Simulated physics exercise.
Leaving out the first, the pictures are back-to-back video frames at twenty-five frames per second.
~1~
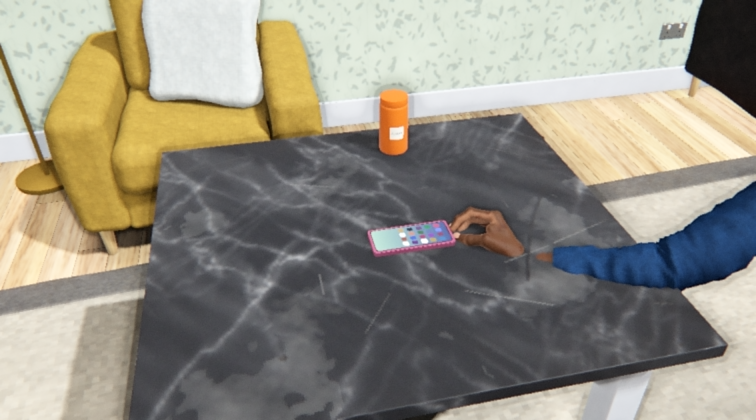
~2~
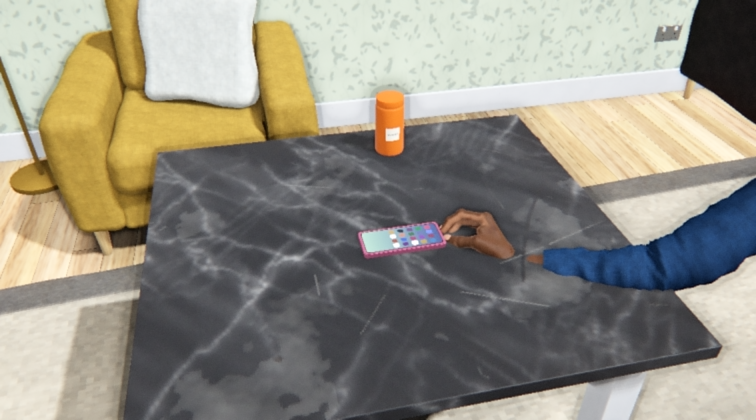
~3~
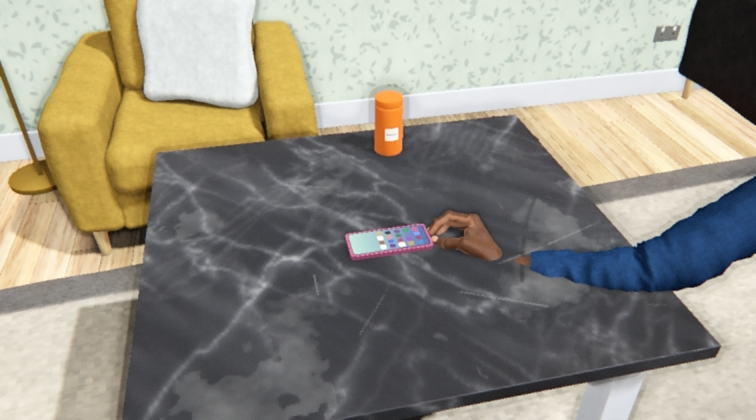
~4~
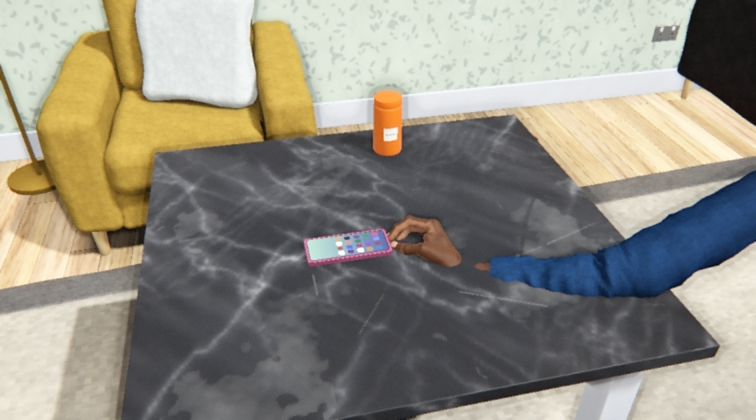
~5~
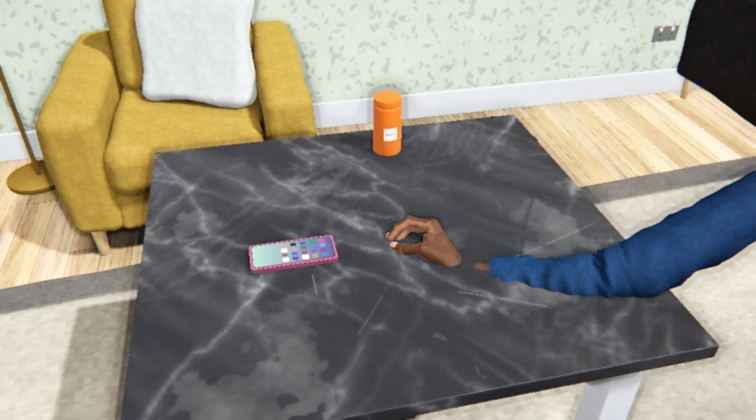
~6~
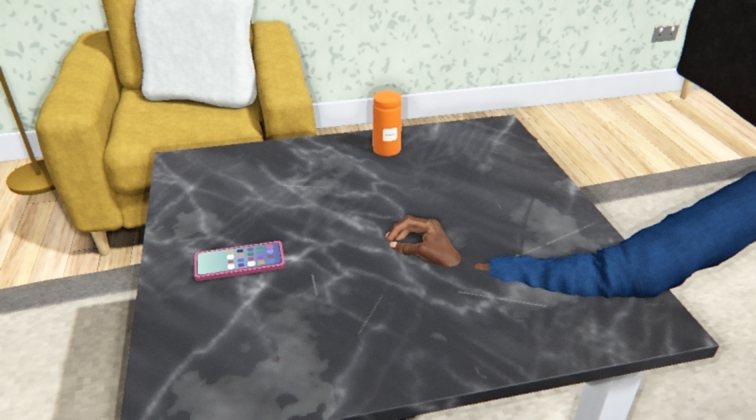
An arm in a blue sleeve reaches in from the right over a black marble-patterned table, seen from above at an angle in a room with pale patterned walls. A pink-edged phone lies by the fingertips, with an orange bottle behind it and a mustard armchair holding a white cushion at left. After a slight initial view shift, the hand pushes the phone left, then stays still while the phone slides on leftward.
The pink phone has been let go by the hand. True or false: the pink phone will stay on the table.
False.
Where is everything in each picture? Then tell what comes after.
The first frame shows under the hand; pink phone (411, 238).
The second frame shows under the hand; pink phone (402, 240).
The third frame shows under the hand; pink phone (389, 242).
The fourth frame shows pink phone (348, 247).
The fifth frame shows pink phone (293, 254) slid about its own width.
The sixth frame shows pink phone (240, 260) slid about its own width.
Then, 0.10 s after the last picture, pink phone now off the table.
Then, 0.30 s after the last picture, things are still on the move.
Then, 0.50 s after the last picture, as before.
By the end, off the table, pink phone.
